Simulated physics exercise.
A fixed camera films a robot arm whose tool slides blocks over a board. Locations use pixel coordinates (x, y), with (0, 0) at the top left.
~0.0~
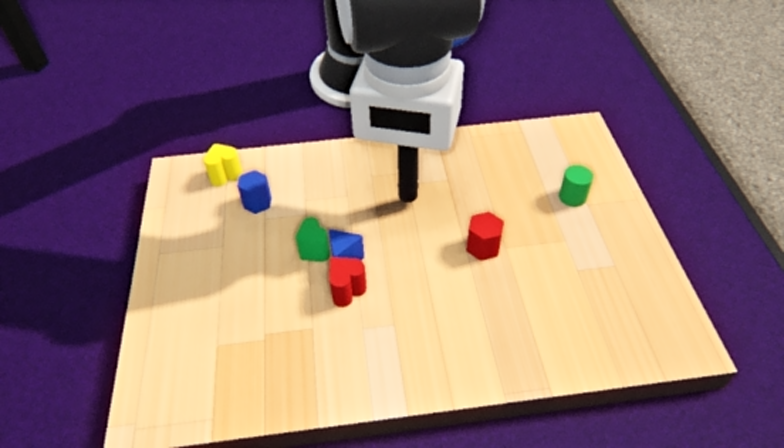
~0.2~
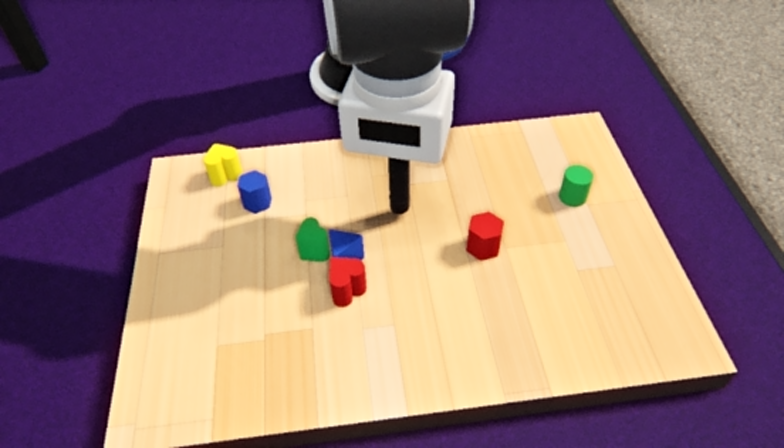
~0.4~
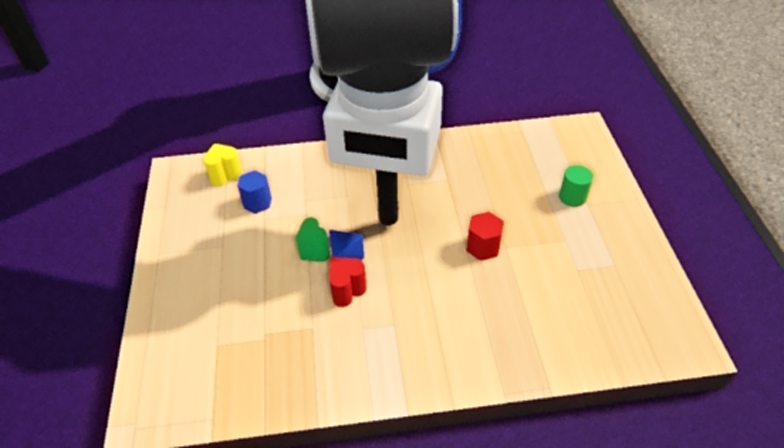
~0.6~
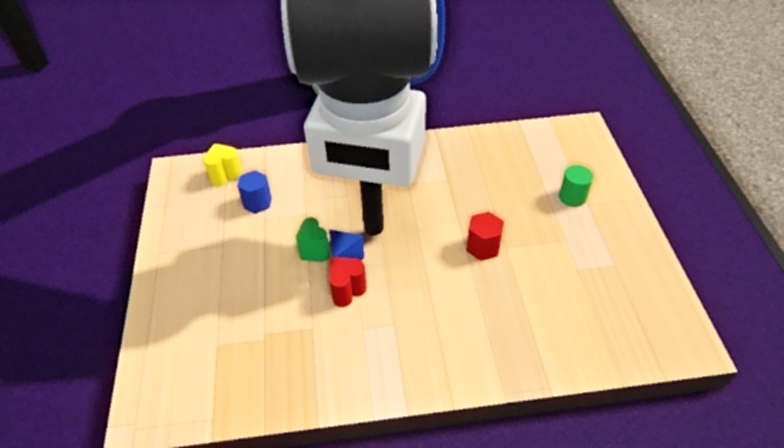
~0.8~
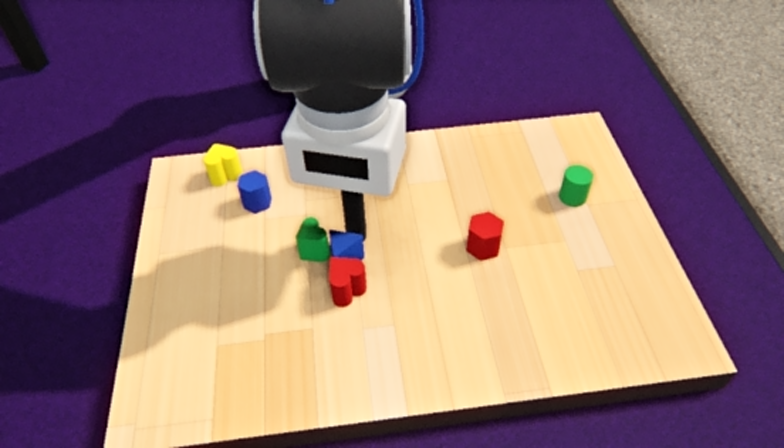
On a wooden board, a robot arm moves its black tool left toward the unmoving blocks.
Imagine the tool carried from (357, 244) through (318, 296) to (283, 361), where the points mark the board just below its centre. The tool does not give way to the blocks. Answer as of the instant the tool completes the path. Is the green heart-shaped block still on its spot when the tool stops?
Yes, that is what happens.
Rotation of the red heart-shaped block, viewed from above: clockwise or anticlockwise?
It turns round anticlockwise.
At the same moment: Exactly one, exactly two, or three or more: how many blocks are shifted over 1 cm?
Two of them.
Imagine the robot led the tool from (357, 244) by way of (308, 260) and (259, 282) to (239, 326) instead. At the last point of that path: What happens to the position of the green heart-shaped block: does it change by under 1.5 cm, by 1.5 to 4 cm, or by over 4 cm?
The answer here is over 4 cm.
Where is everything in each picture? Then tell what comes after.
Tool's lower end (408, 197); green heart-shaped block (311, 230); blue triangular piece (342, 240); red heart-shaped block (344, 270), in the first frame.
Tool (400, 208); blocks still, in the second frame.
Tool (389, 219); blocks still, in the third frame.
Tool (374, 229); blocks still, in the fourth frame.
Tool (357, 237); green heart-shaped block (311, 230); blue triangular piece (342, 240); red heart-shaped block (344, 270), in the fifth frame.
What follows on the original path. One third of the way, tool (330, 271); blue triangular piece (313, 273); red heart-shaped block (341, 279), turned 50° anticlockwise.
Two thirds of the way, tool (305, 311); blue triangular piece (285, 313), turned 20° clockwise; red heart-shaped block (342, 283), turned 65° anticlockwise.
At the end, tool (281, 355); green heart-shaped block still; blue triangular piece (251, 347), turned 65° clockwise; red heart-shaped block (342, 283), turned 65° anticlockwise.
